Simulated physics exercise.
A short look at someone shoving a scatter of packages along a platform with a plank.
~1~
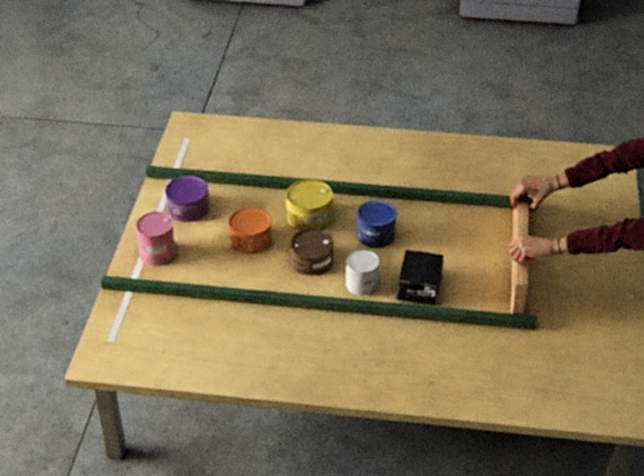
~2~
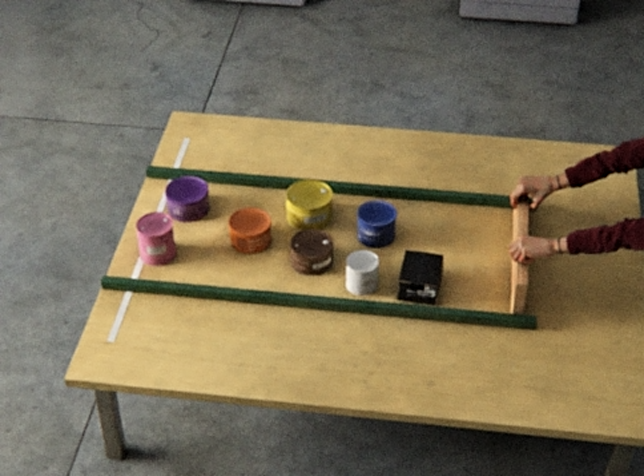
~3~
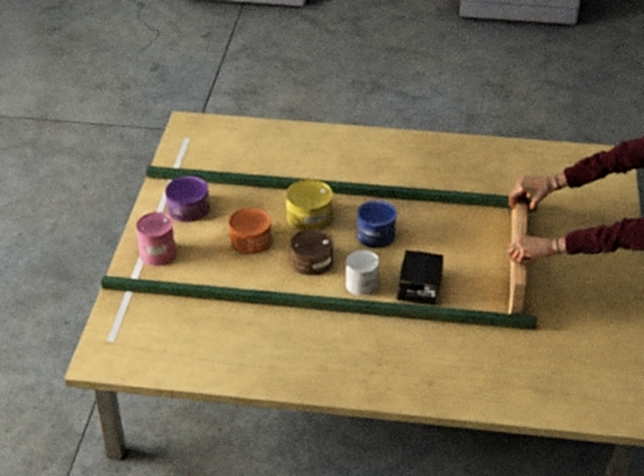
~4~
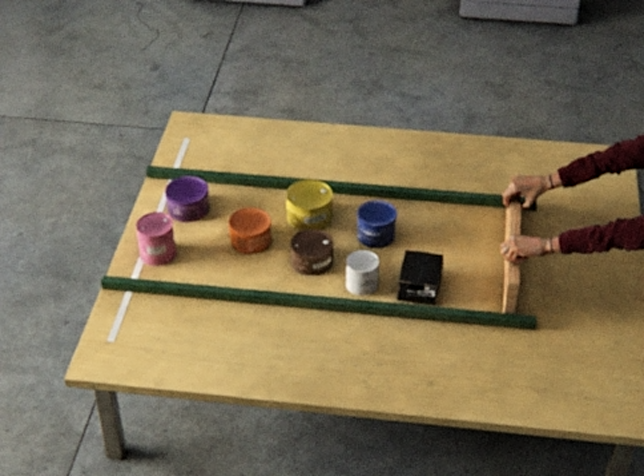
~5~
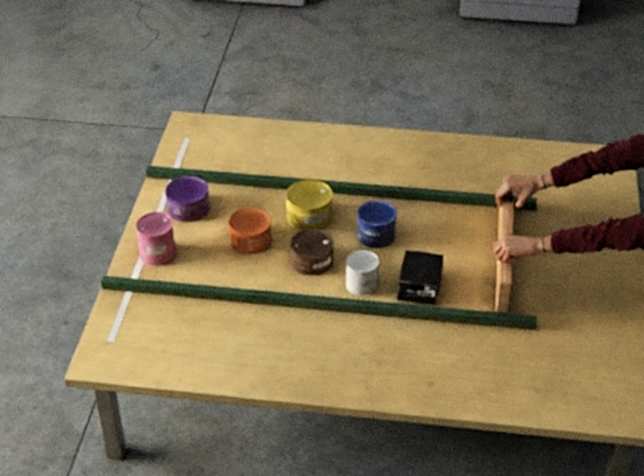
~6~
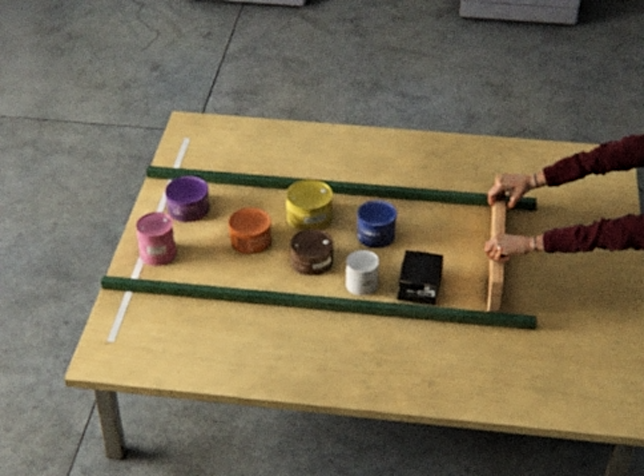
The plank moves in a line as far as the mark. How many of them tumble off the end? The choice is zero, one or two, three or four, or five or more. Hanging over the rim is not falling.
The number that fall off is five or more.
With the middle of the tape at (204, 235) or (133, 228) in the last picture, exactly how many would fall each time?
It would be 1 and 8.
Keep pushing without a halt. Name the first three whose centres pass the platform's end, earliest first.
The order is the purple pail, then the pink canister, then the orange pail.
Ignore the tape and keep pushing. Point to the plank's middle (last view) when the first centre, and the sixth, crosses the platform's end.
At (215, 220) for the first, at (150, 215) for the sixth.
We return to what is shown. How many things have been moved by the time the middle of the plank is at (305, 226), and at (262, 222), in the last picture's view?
First 6, then 7.
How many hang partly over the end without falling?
It comes to 3.
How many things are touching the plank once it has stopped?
That makes 3.
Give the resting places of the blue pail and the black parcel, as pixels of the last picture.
The blue pail at (139, 202), the black parcel at (118, 258).
Soon after, none off yet; pink canister at rest near (156, 239); purple pail at rest near (188, 199); orange pail at rest near (250, 231).
In the end, the number that fall off is five or more; gone, white canister, yellow canister, orange pail, purple pail and pink canister.
